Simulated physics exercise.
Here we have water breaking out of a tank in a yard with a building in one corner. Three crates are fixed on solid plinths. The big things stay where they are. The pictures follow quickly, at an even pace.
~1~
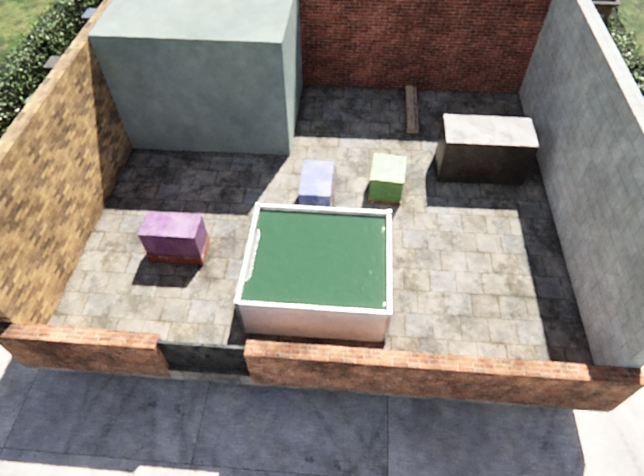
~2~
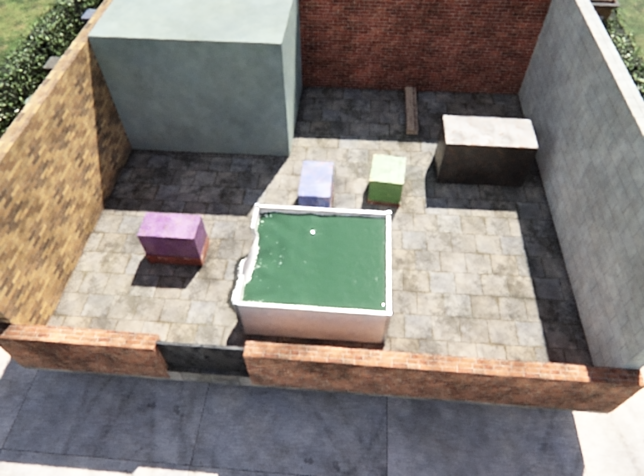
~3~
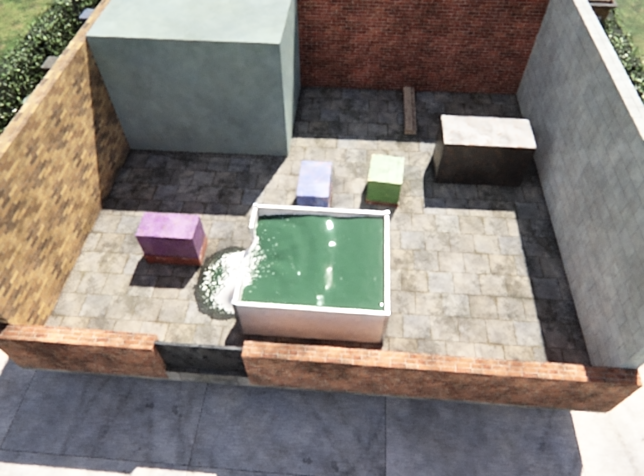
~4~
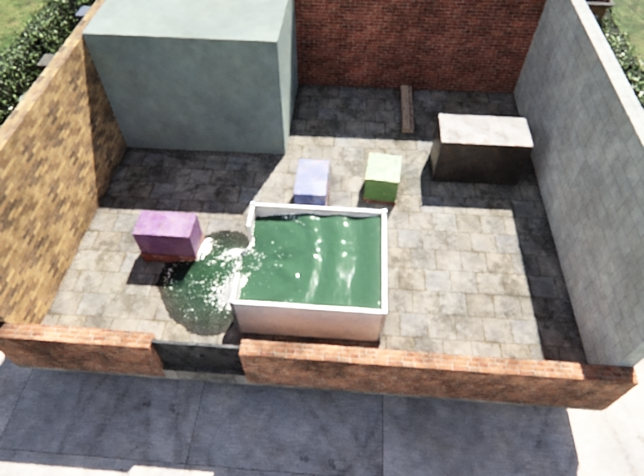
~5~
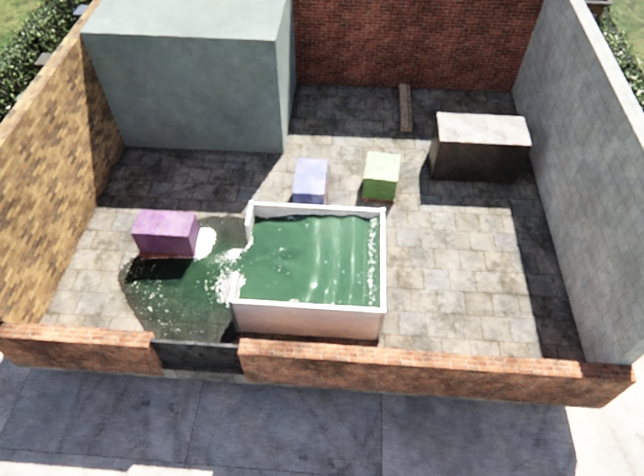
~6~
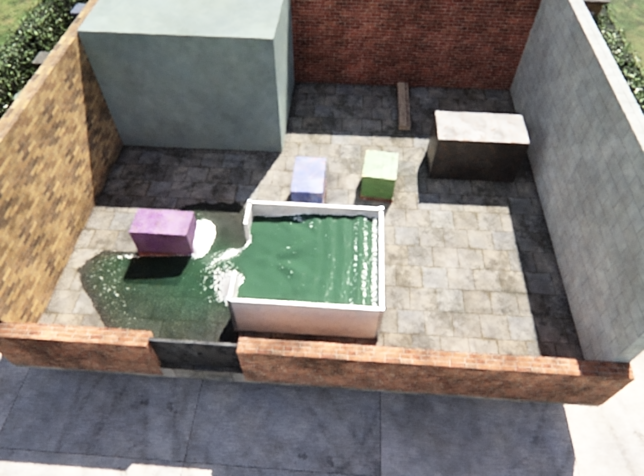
Green water bursts from the left side of a tank and spreads left across the paved yard.
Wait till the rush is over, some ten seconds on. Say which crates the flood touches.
In the end: The green crate is wetted; the purple crate is wetted; the blue crate is wetted.
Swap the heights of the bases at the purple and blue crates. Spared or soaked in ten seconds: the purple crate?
Then: Purple crate is soaked.
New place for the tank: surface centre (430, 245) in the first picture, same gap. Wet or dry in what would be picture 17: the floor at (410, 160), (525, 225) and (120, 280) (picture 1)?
In that order: Free of water, not flooded, awash.
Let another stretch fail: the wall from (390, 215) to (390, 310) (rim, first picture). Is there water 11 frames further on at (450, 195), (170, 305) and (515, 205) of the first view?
As listed: Flooded, dry, wet.
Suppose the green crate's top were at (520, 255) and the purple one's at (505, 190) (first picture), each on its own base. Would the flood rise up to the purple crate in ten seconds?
In short: The purple crate is safe.
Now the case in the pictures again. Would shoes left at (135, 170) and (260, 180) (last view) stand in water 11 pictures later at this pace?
In turn: Flooded, covered.
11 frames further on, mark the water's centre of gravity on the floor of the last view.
Close to (232, 277).
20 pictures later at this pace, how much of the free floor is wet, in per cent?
Close to 40 %.
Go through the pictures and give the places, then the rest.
The water tank at (318, 257) is whole and still, in the first picture.
Water pours out at (253, 271) and has run to a hidden place, in the second picture.
The front is at (200, 296), out from the gap at (252, 273), in the third picture.
Water pours out at (249, 271) and has run to (163, 280), in the fourth picture.
The front is at (124, 280), out from the gap at (248, 271), in the fifth picture.
Water pours out at (247, 269) and has run to (86, 269), in the sixth picture.
A moment on, water covers 20 % of the floor; the green crate not reached, the purple crate water round its plinth, the blue crate not reached.
Next, water covers 30 % of the floor; the green crate not reached, the purple crate water round its plinth, the blue crate water round its plinth.
Then, water covers 40 % of the floor; the green crate not reached, the purple crate water round its plinth, the blue crate water round its plinth.
Later, water covers 55 % of the floor; the green crate water round its plinth, the purple crate water round its plinth, the blue crate water round its plinth.
In the end, water covers 90 % of the floor; the green crate was topped, the purple crate was topped, the blue crate was topped.
